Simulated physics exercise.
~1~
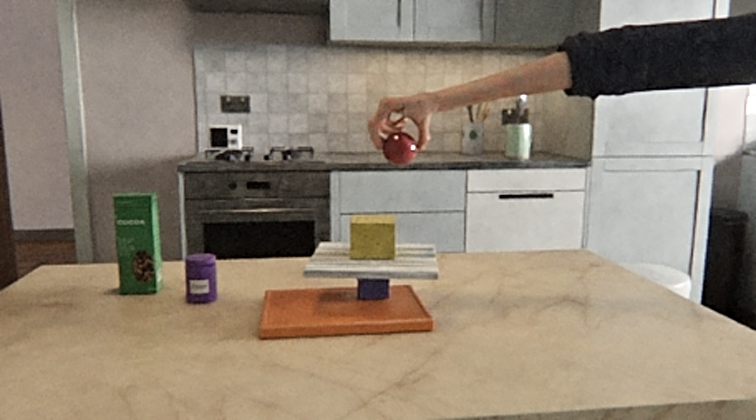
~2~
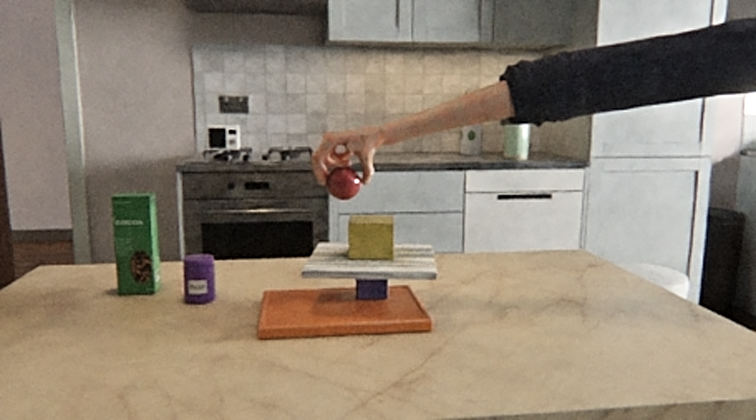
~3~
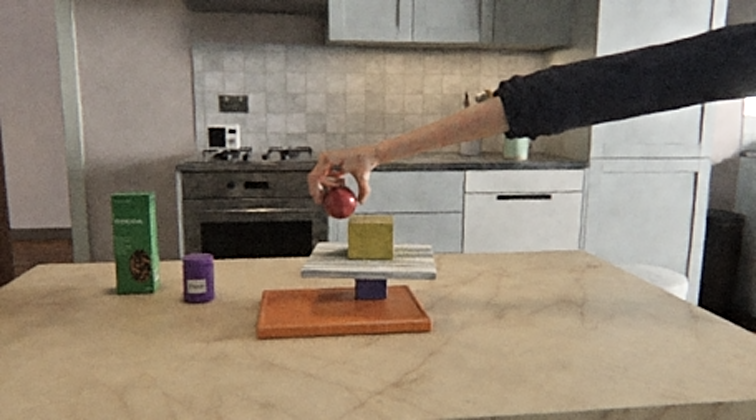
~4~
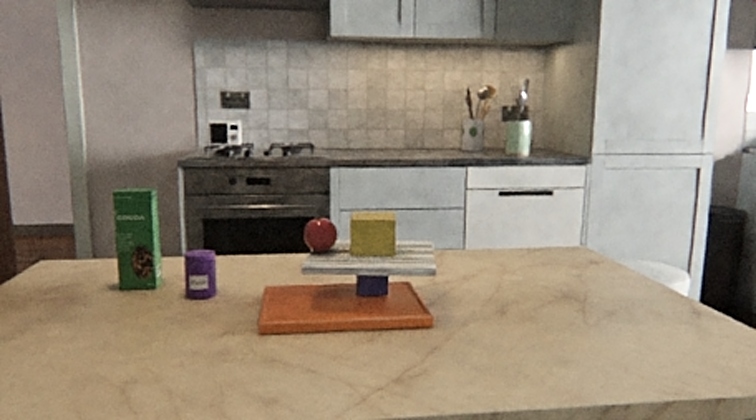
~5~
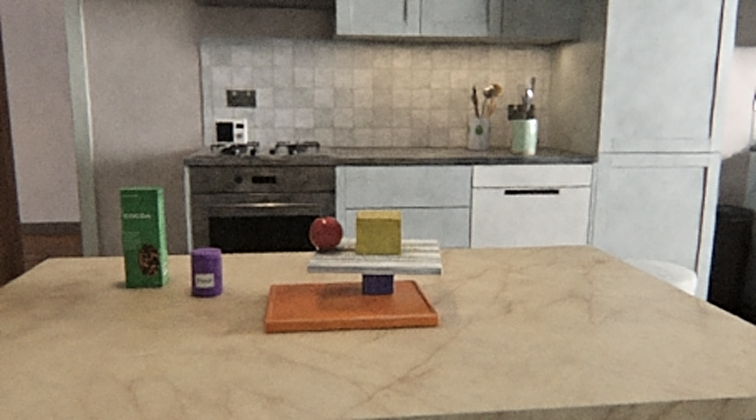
The clip shows a hand carrying a red tomato left and down to a white board balanced on a blue block over an orange tray. After the hand withdraws, the tomato sits on the board's left end beside a yellow block, with everything still standing.
